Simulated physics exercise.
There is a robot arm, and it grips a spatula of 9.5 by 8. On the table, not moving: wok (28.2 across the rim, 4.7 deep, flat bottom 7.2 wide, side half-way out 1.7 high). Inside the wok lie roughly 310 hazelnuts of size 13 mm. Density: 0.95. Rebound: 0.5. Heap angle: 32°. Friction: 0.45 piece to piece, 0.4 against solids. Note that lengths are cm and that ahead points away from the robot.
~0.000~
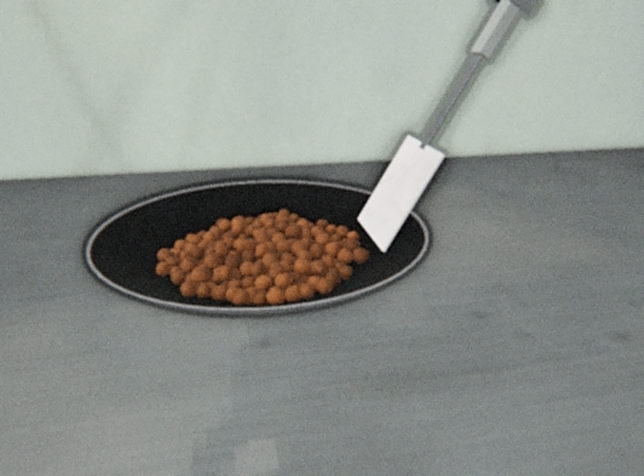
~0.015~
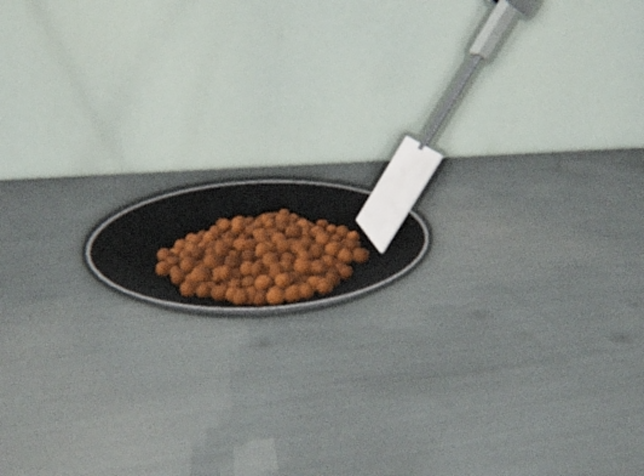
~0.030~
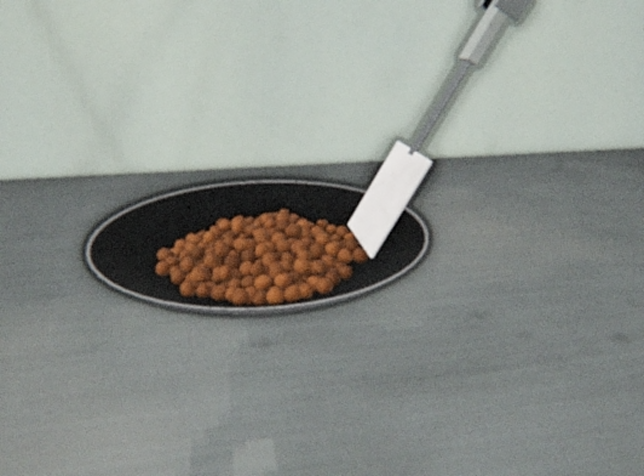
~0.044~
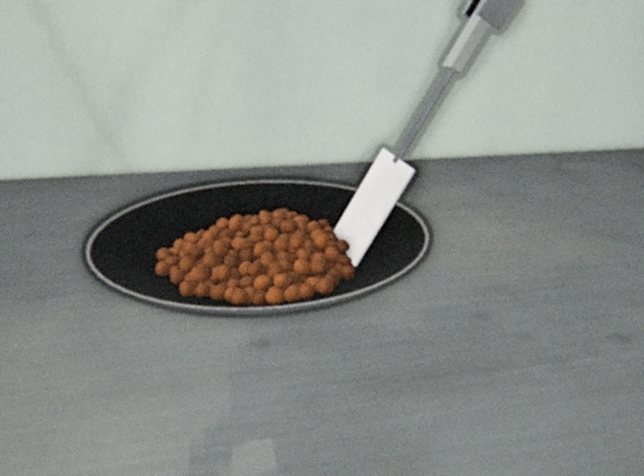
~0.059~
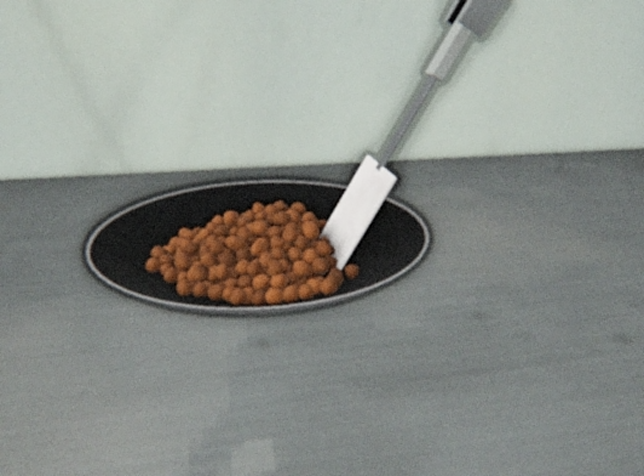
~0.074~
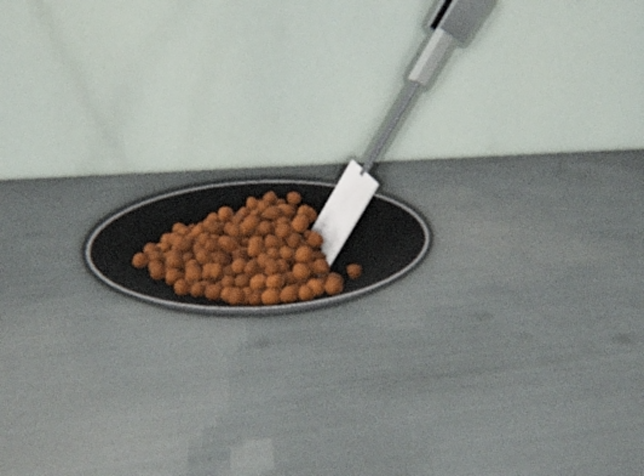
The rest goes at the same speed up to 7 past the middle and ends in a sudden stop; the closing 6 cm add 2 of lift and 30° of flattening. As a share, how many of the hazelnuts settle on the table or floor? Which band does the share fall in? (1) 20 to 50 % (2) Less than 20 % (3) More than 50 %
Answer: 1.
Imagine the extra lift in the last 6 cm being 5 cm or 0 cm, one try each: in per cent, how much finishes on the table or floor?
Near 25 and 25 percent respectively.
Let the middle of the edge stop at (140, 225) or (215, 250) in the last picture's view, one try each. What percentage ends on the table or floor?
Respectively about 50 and 5 percent end on the table or floor.
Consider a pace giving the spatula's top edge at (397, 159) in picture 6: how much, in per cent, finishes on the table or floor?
About 10 per cent.
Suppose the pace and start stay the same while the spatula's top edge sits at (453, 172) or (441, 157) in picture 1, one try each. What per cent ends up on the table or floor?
First try around 25 percent, second around 30 percent.
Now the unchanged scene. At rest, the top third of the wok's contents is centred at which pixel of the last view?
Approximately at pixel (161, 247).
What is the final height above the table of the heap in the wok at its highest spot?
5.5 cm.
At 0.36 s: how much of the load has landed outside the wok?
That would be near 25 per cent, give or take.
By 0.11 s, sloping 60°, highest piece 7 above the table; 311 in the wok.
By 0.15 s, sloping 50°, highest piece 9 above the table; 311 in the wok.
By 0.36 s, sloping 30°, highest piece 7 above the table; 220 in the wok, 77 on the table or floor, 14 on the blade or in flight.
By 1.41 s, sloping 30°, highest piece 5 above the table; 214 in the wok, 97 on the table or floor.
Final count, 214 in the wok, 97 on the table or floor. That is 31 % on the table or floor.
